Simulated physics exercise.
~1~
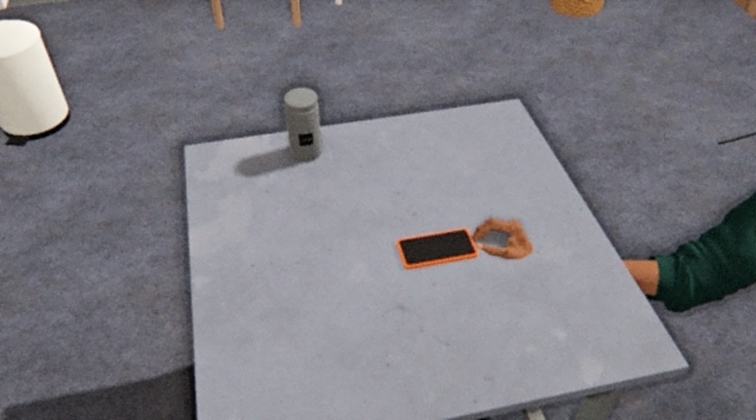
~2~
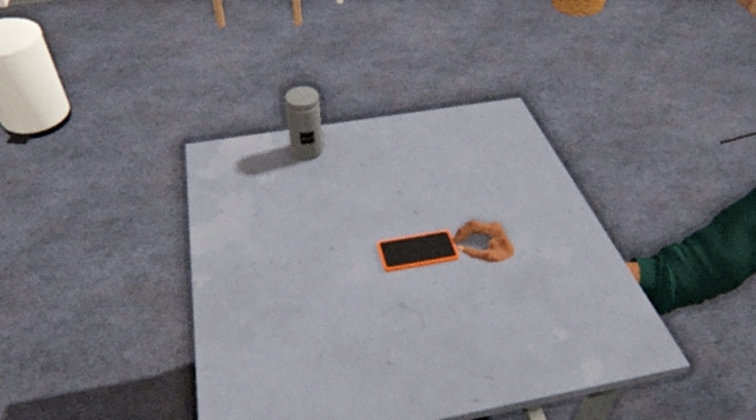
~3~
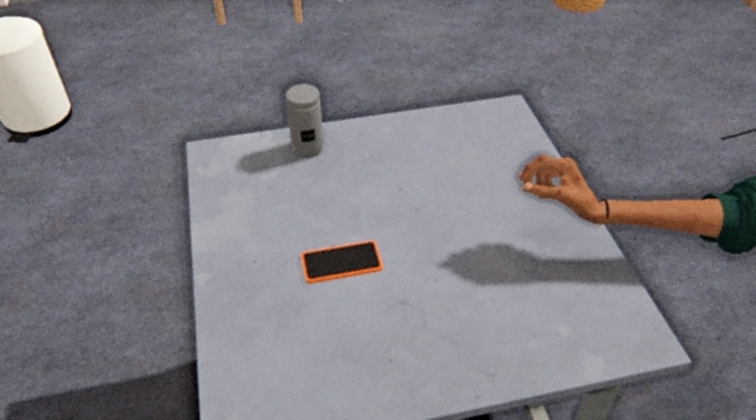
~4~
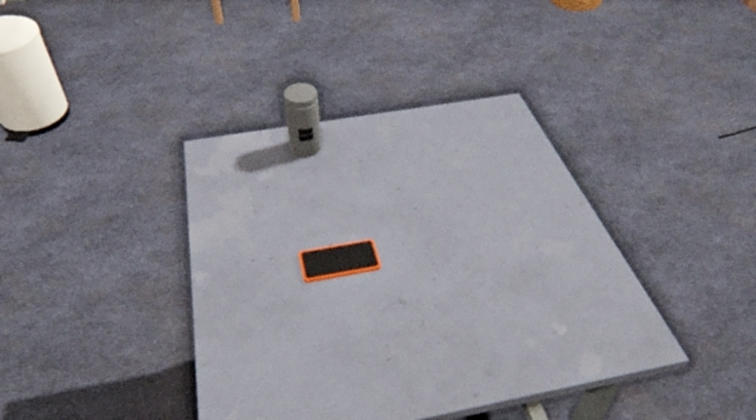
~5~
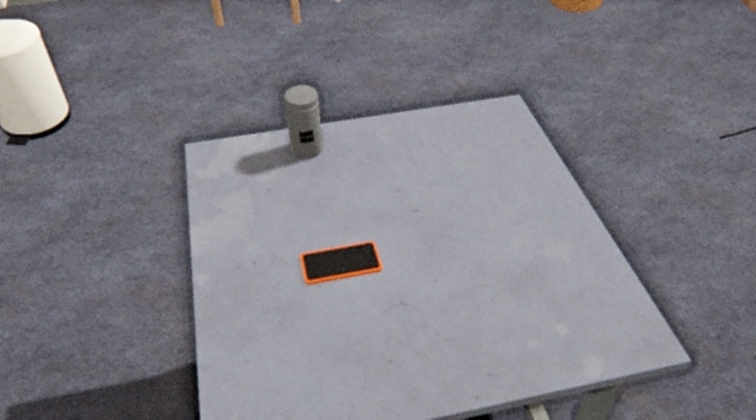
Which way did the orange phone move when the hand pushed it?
The orange phone moved to the left across the table.
